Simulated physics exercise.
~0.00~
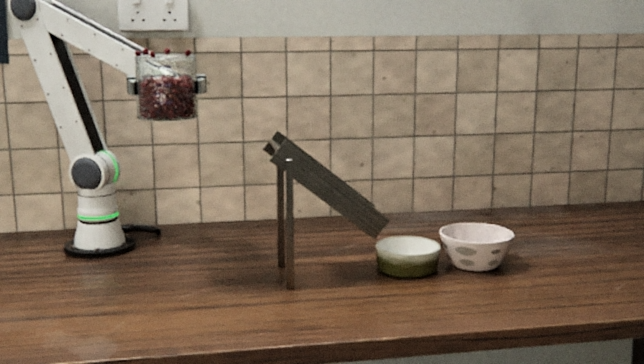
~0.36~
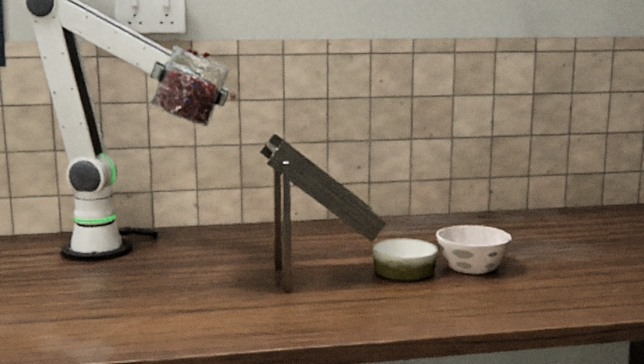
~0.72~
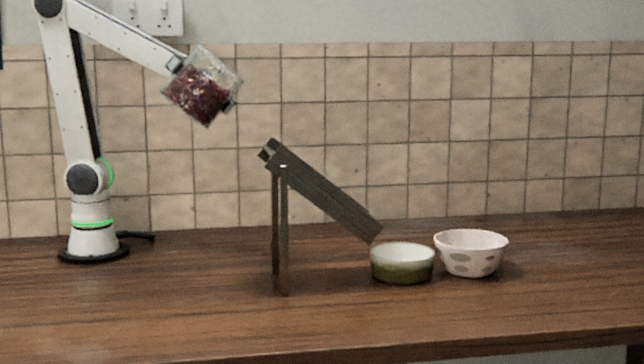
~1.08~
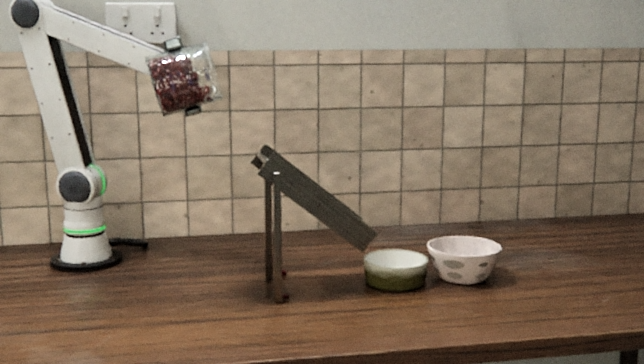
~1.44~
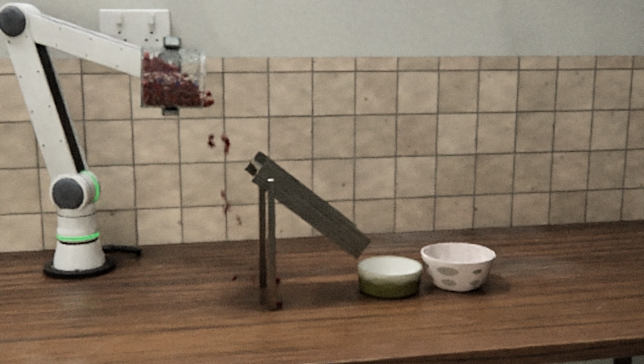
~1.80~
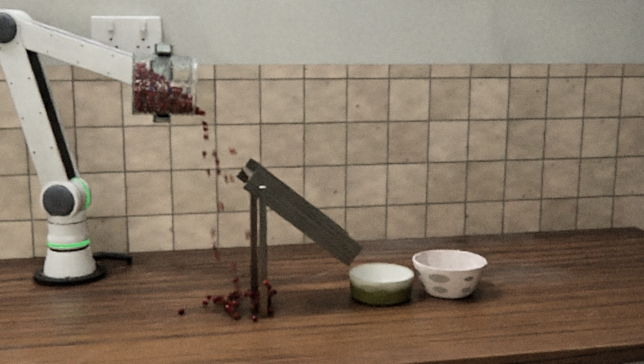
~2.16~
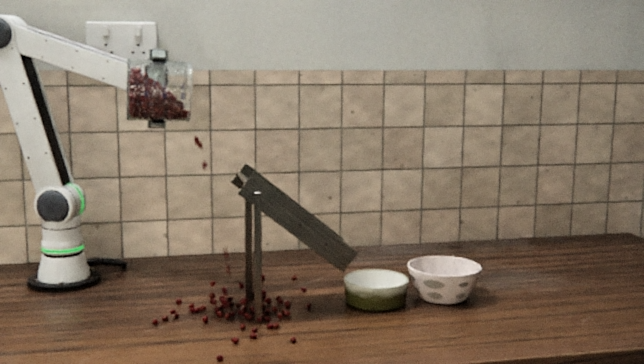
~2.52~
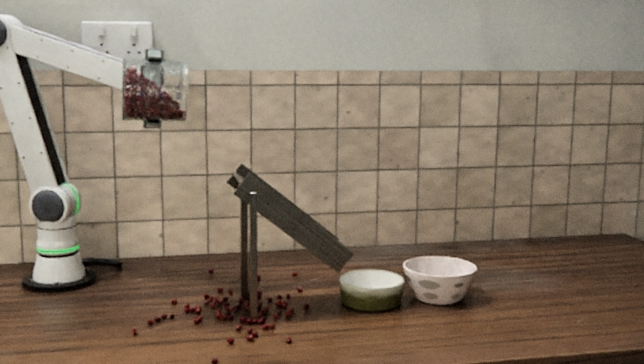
In this clip, a robot arm tips a clear beaker of dark red beans onto its side above a sloping chute leading toward two bowls, but the falling beans miss the chute and scatter around its legs, while many stay in the beaker.
